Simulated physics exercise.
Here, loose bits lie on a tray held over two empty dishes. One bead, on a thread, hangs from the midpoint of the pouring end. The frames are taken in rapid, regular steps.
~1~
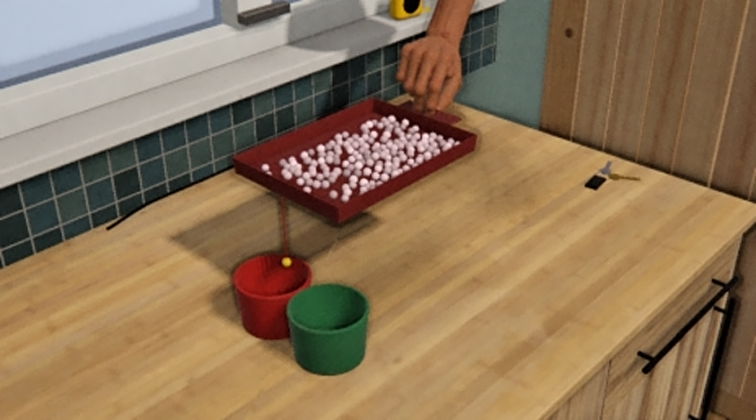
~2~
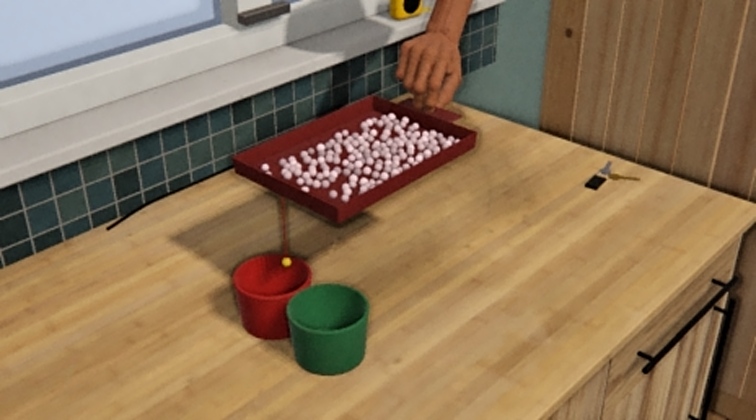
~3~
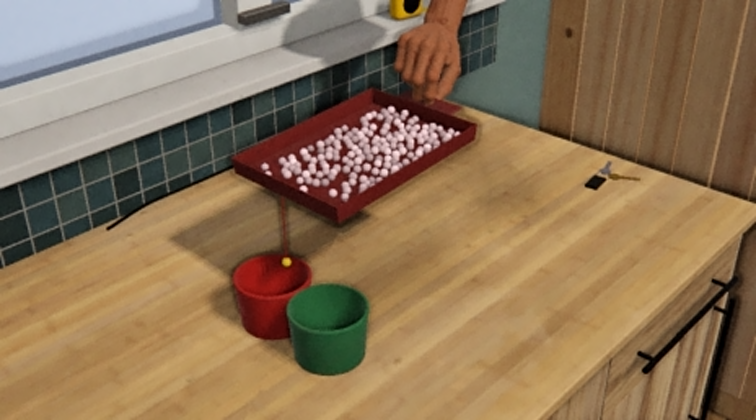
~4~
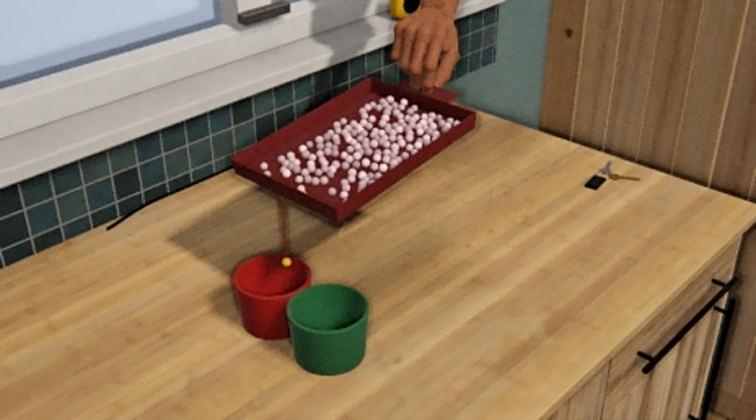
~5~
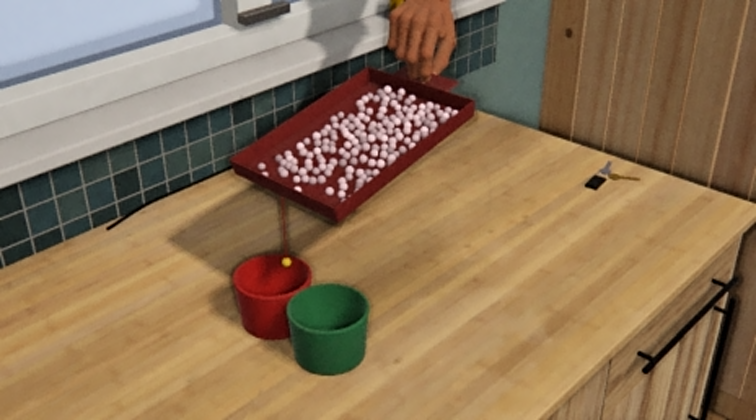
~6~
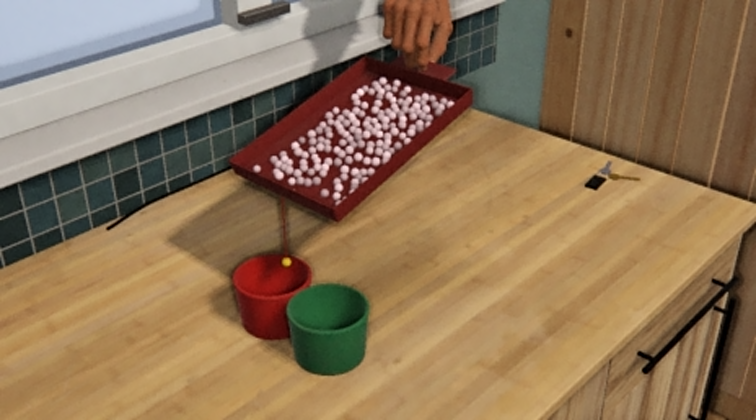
To begin with, a hand holds a dark red tray of small pale pink beads level above a red dish and a green dish on a wooden counter. The hand then lifts the tray's far end, gradually steepening its tilt, and the beads begin sliding toward the lower end.
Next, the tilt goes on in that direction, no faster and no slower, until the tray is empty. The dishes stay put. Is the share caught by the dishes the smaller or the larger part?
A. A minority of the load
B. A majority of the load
(A) A minority of the load.
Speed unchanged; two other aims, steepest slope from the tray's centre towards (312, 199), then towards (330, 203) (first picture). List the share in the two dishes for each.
60 % and 90 %.
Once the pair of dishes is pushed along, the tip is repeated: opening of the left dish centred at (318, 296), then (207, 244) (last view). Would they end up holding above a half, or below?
Taking the places in turn, it's shy of half and then shy of half.
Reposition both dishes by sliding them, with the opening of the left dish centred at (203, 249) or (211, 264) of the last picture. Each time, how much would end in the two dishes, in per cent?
40 %, then 70 %.
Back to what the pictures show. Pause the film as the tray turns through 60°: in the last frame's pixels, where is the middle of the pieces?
I'd mark the middle close to (290, 168).
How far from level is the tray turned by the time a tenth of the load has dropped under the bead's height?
Reading: Some 105°.
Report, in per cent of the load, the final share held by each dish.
Out of every hundred, close to 10 go left and close to 0 go right.
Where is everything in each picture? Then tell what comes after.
The first picture shows corners of the pouring end at (234, 157) and (338, 206), level; middle of the load at (375, 156), sugar pearls; left dish at (245, 310); right dish at (300, 344); bead on its thread at (287, 262).
The second picture shows corners of the pouring end at (234, 157) and (338, 206), level; middle of the load at (375, 155).
The third picture shows corners of the pouring end at (234, 157) and (337, 206), tipped barely, level across its low end; middle of the load at (375, 150).
The fourth picture shows corners of the pouring end at (233, 158) and (336, 206), tipped a little, level across its low end; middle of the load at (374, 144).
The fifth picture shows corners of the pouring end at (232, 159) and (335, 207), tipped a little, level across its low end; middle of the load at (371, 138).
The sixth picture shows corners of the pouring end at (231, 160) and (334, 207), tipped clearly, level across its low end; middle of the load at (366, 135), all on the move; left dish at (245, 310); right dish at (300, 344).
Soon after the last picture, tray tipped steeply; nearly all on the tray; a stray few in the air.
A little later, tray tipped right over; most on the tray; a stray few in the right dish; a small part outside both; about a quarter in the air.
Later still, tray tipped past a quarter turn; a stray few in the right dish; a small part in the left dish; most outside both.
By the end, tray tipped past a quarter turn; a stray few in the right dish; a small part in the left dish; most outside both.
